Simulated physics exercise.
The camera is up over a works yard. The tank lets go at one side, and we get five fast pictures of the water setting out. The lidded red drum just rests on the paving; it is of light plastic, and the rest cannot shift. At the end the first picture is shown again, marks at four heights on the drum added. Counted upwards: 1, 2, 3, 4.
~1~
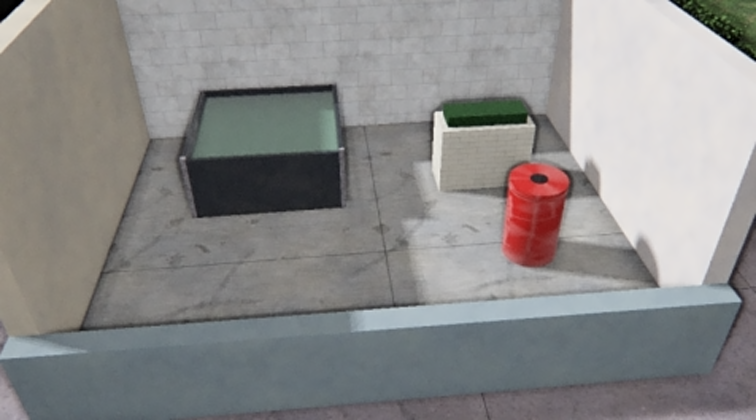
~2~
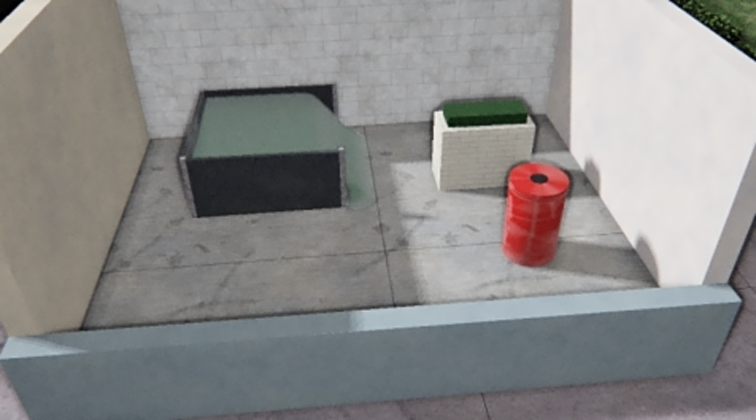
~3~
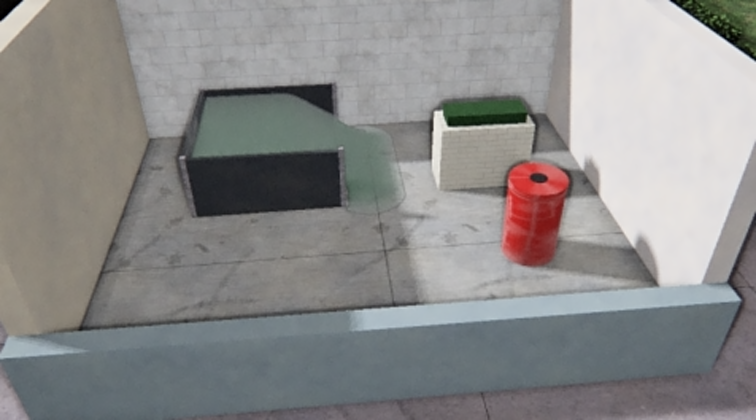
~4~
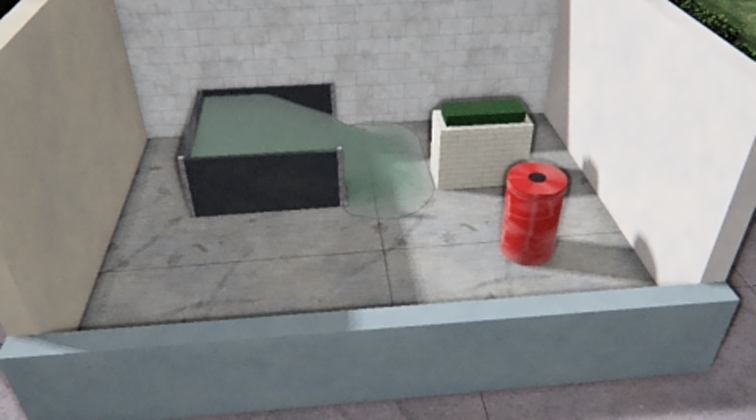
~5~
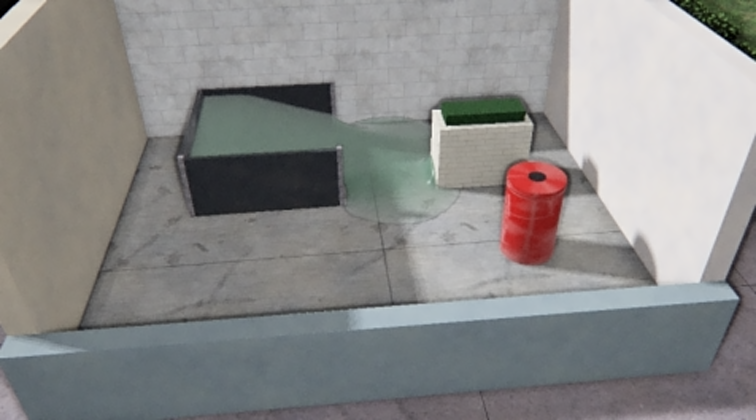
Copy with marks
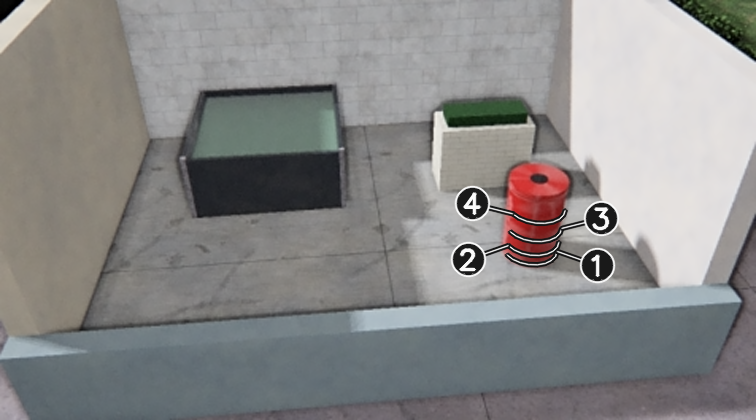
Water pours from the right side of a dark tank and spreads across the yard floor.
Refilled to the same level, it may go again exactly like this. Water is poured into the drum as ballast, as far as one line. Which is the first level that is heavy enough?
Mark 3.
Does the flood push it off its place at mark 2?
Yes.
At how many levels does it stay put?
Two of the four.
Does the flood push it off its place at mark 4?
No.
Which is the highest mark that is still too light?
Here it is mark 2.
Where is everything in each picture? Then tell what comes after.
Lid of the red drum at (540, 179); tank full, its middle at (267, 125), in the first frame.
In the second frame, 3 % of the ground under water, its edge towards the drum at (362, 202).
In the third frame, 6 % of the ground under water, its edge towards the drum at (399, 194).
In the fourth frame, 11 % of the ground under water, its edge towards the drum at (412, 209).
Lid of the red drum at (538, 177); 14 % of the ground under water, its edge towards the drum at (433, 206), in the fifth frame.
In white, 1 at (537, 264); 2 at (539, 255); 3 at (541, 241); 4 at (544, 223); from the bottom up 1, 2, 3, 4.
With 1, it is pushed about 6 times its own width away.
With 2, it is pushed about twice its own width away.
With 3, it shifts by a finger or two and stays.
With 4, it does not move.
